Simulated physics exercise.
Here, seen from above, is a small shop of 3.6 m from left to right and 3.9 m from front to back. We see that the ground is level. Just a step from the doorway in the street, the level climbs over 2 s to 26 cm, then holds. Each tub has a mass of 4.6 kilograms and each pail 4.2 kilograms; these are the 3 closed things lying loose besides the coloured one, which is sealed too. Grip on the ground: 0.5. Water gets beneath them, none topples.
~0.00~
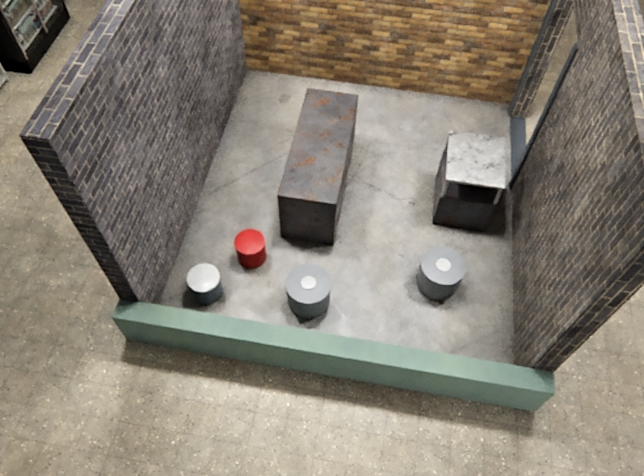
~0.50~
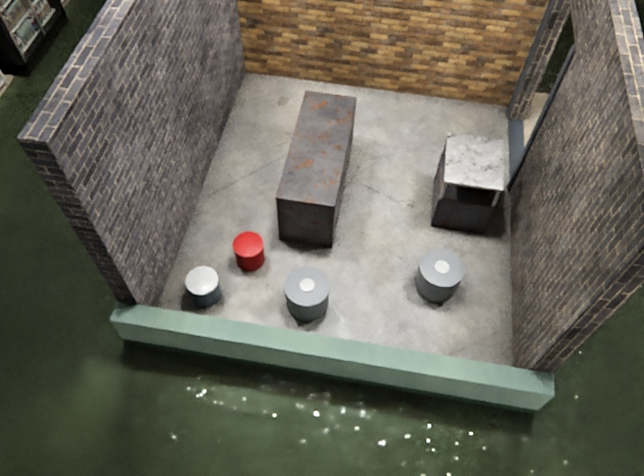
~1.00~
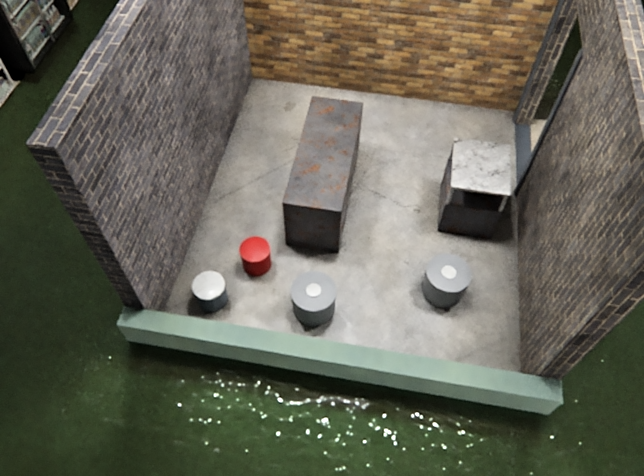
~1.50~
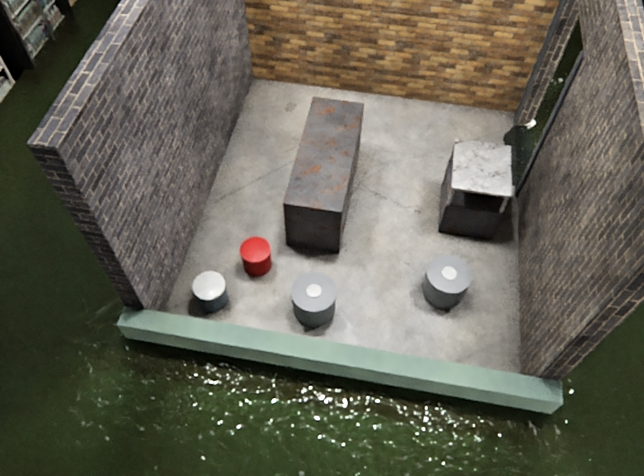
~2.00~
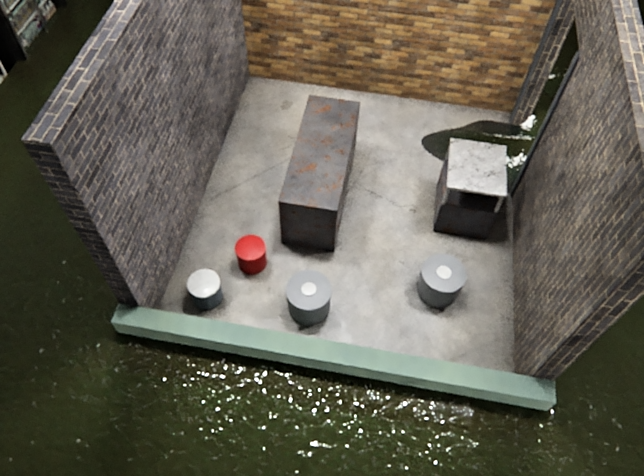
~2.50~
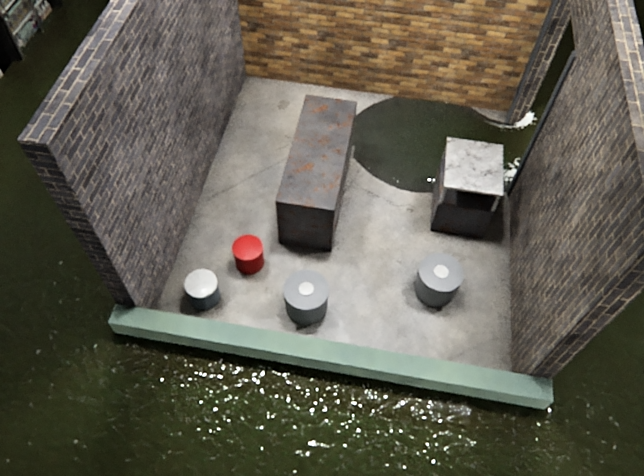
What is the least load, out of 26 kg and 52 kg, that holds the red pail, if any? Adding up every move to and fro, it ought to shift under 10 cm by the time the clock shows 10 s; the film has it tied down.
It stays in place with either.
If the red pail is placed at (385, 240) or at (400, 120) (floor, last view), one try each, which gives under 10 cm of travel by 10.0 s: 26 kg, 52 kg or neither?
In that order: The smaller is enough; the smaller is enough.
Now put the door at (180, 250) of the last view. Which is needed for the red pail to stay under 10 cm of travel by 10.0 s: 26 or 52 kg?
Under that change the large mass is required.
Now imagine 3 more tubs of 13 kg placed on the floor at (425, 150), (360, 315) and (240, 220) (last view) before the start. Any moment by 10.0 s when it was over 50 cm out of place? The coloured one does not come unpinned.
Order as asked: Goes beyond / goes beyond / goes beyond.
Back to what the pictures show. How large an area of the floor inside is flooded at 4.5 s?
My estimate is roughly 8.5 m2.
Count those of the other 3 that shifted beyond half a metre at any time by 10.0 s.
3 in all.
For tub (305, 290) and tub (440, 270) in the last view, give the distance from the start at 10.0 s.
In that order: 200 cm, 80 cm.
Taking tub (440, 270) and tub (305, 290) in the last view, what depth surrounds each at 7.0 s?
Roughly 4 and 9 cm.
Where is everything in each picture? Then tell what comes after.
In the first picture, the red pail at (250, 241), on the bottom; 0.0 m2 under water; 0 of 4 have shifted.
In the second picture, the red pail at (248, 244) rests on the ground; 0.0 m2 under water; 0 of 4 have shifted.
In the third picture, the red pail at (255, 249), on the bottom; 0.0 m2 under water; 0 of 4 have shifted.
In the fourth picture, the red pail at (255, 249) rests on the ground; water covers 0.1 m2; 0 of 4 have shifted.
In the fifth picture, the red pail at (250, 247), on the bottom; water covers 0.9 m2; 0 of 4 have shifted.
In the sixth picture, the red pail at (248, 247) rests on the ground; 2.7 m2 under water; 0 of 4 have shifted.
After 3.5 s the red pail would be 0 cm from its start with 26 kg and 0 cm from its start with 52 kg; 0 cm of water round it then.
After 4.5 s the red pail would be 0 cm from its start with 26 kg and 0 cm from its start with 52 kg; 0 cm of water round it then.
After 7.0 s the red pail would be 0 cm from its start with 26 kg and 0 cm from its start with 52 kg; 8 cm of water round it then.
After 10.0 s the red pail would be 0 cm from its start with 26 kg and 0 cm from its start with 52 kg; 13 cm of water round it then.
